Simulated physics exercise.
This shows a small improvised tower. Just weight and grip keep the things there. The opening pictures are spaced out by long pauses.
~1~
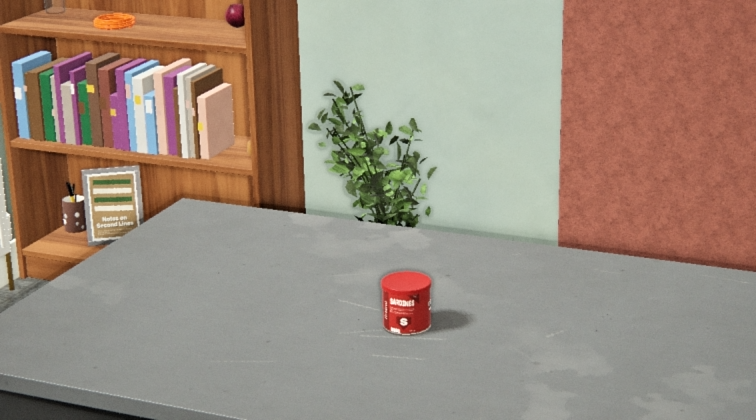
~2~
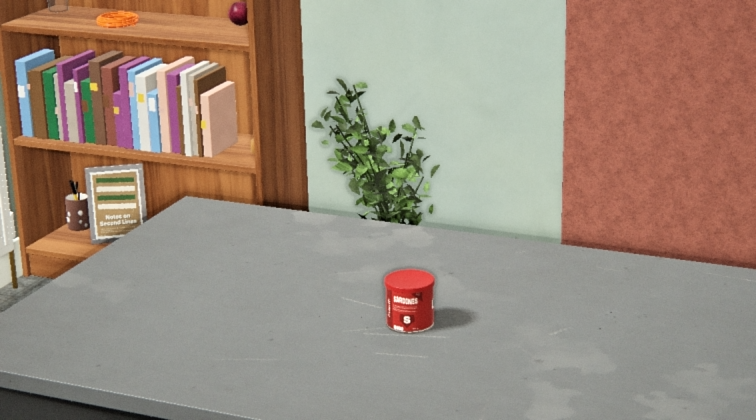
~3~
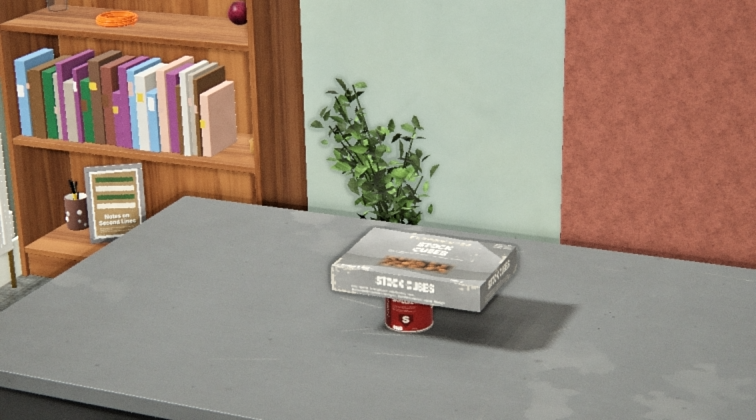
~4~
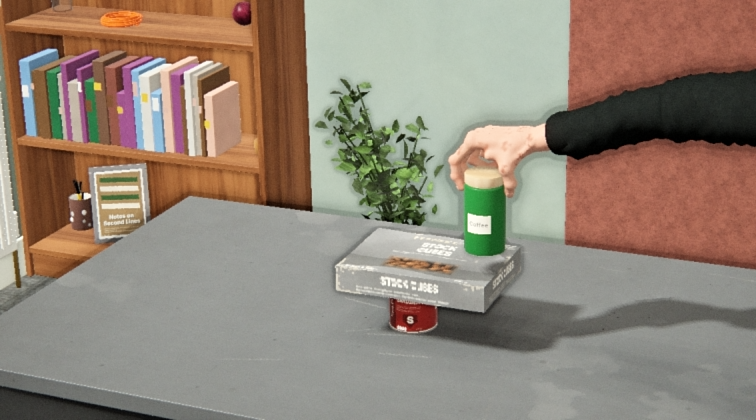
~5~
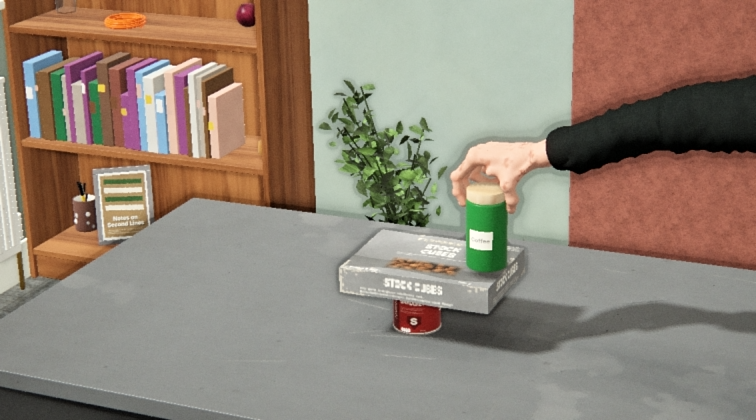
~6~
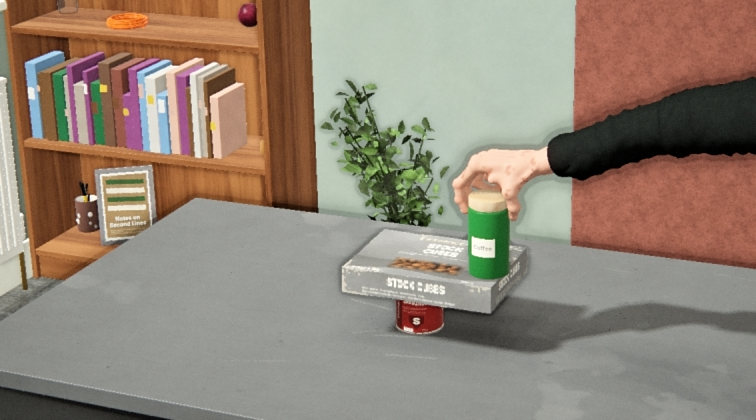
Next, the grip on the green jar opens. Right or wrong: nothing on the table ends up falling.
Wrong, some of it falls.
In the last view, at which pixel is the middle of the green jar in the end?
Close to pixel (586, 327).
Then, 0.40 s later than the last frame, green jar now fallen; grey packet tilted by 48°.
Then, 0.50 s later than the last frame, grey packet tilted by 39°.
When it is over, fallen, green jar; moved from the start, grey packet; red tin as before. End places, in pixels of the last picture, green jar near (586, 327). The stack comes apart.
